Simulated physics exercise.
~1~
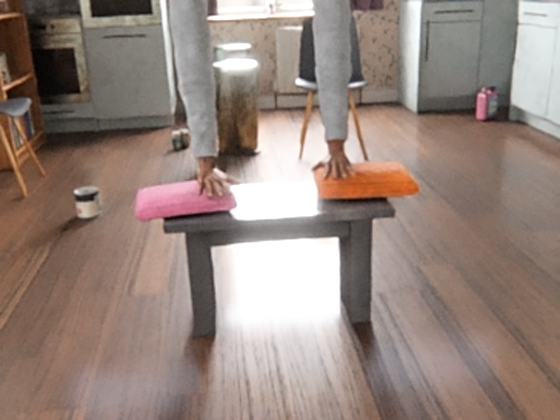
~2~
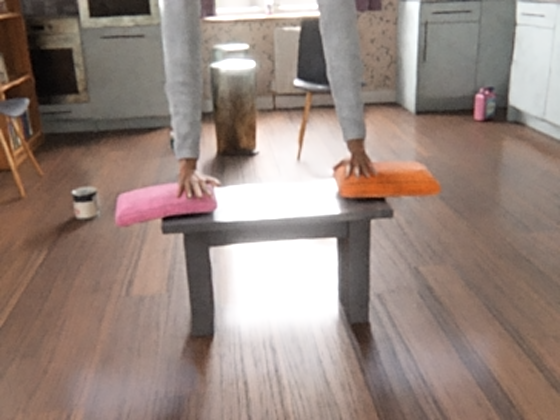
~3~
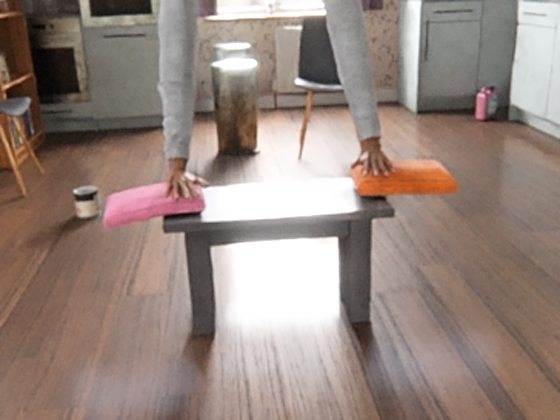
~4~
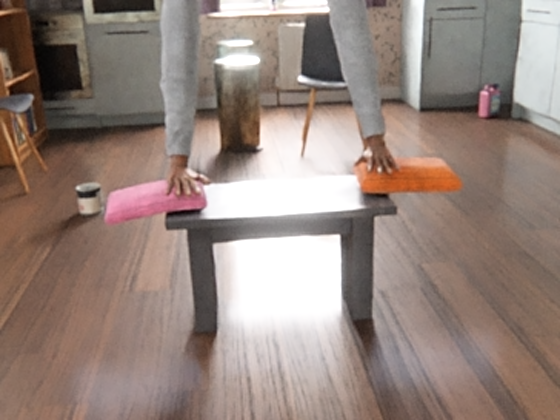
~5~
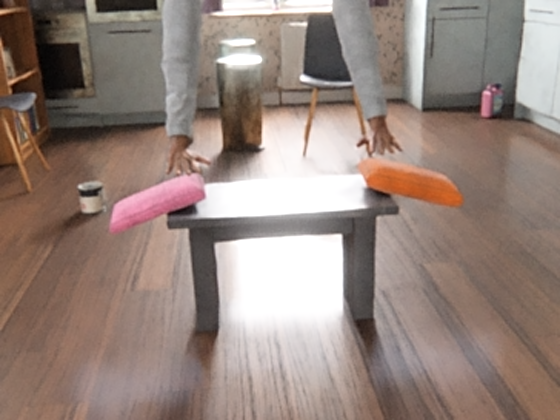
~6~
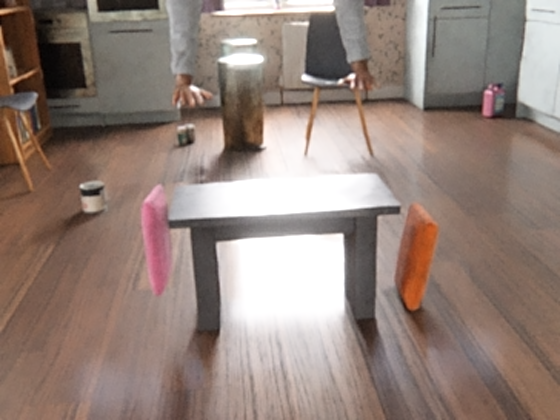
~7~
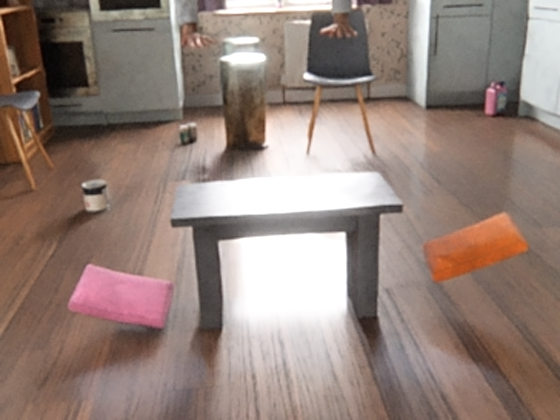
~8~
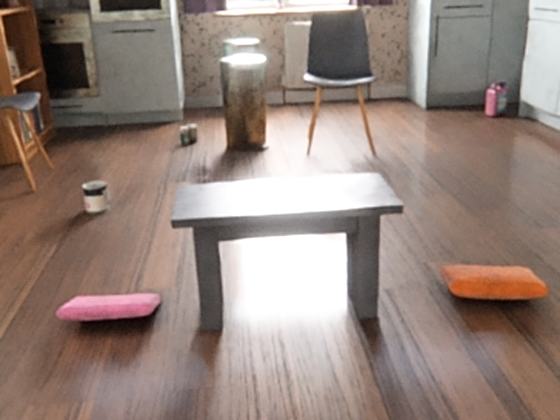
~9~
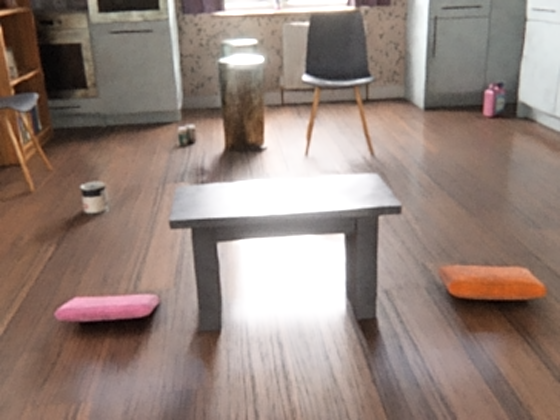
Two hands at the ends of grey-sleeved arms press a pink sack and an orange soft bag onto a short grey bench in a wood-floored kitchen, seen from the front by a slightly swaying camera. They slide the pink sack left and the orange bag right until both stick out past the bench ends. The hands then lift and draw back, and both bags tilt downward. Each slips off its end and drops, tumbling outward. Finally the pink sack lies on the floor to the left and the orange bag to the right, with the bench bare between them.
